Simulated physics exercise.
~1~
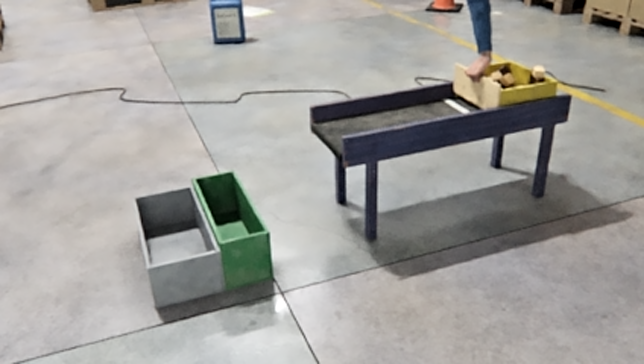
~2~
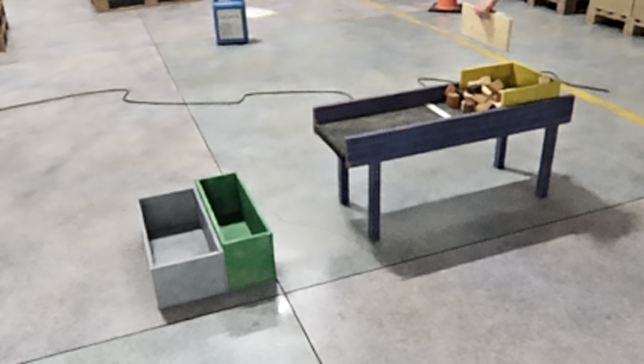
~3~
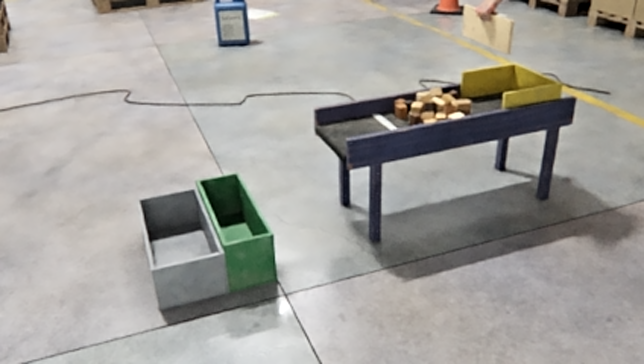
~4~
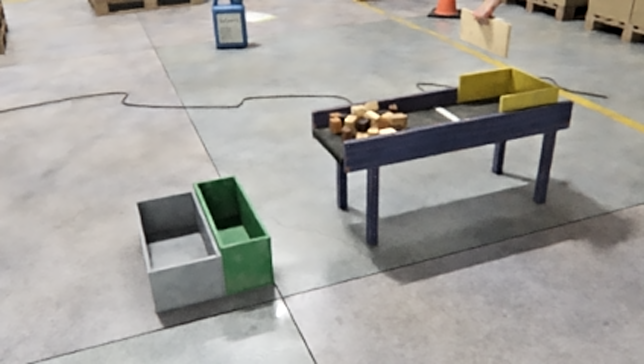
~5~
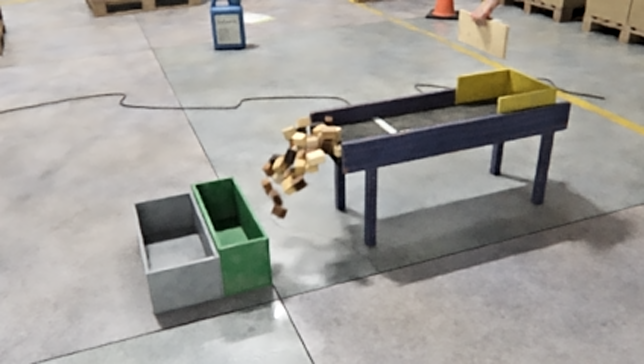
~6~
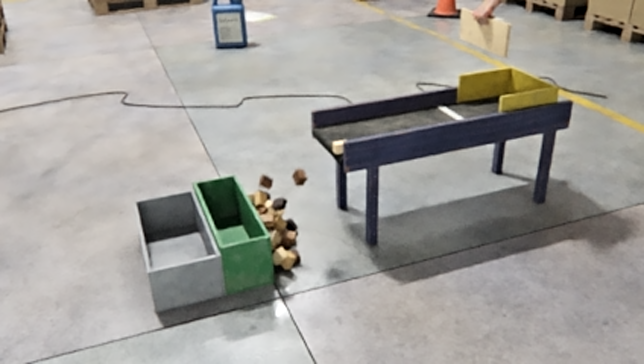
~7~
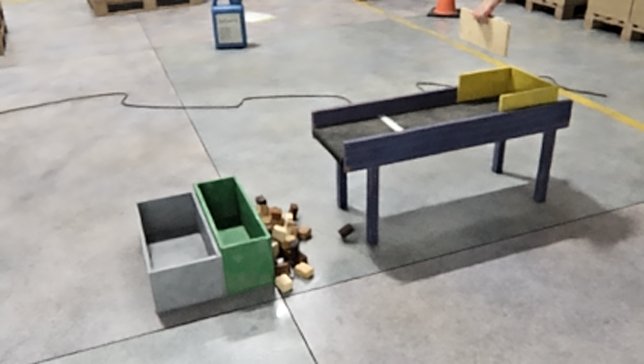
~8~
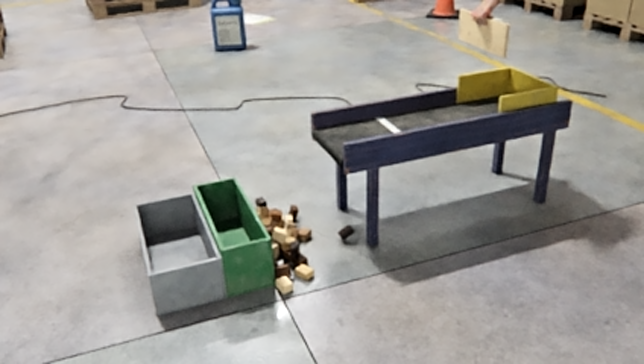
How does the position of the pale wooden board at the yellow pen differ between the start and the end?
At the start the board stands upright against the open side of the yellow pen, closing in the blocks. At the end it is held up by a hand, clear above the pen, leaving that side open.
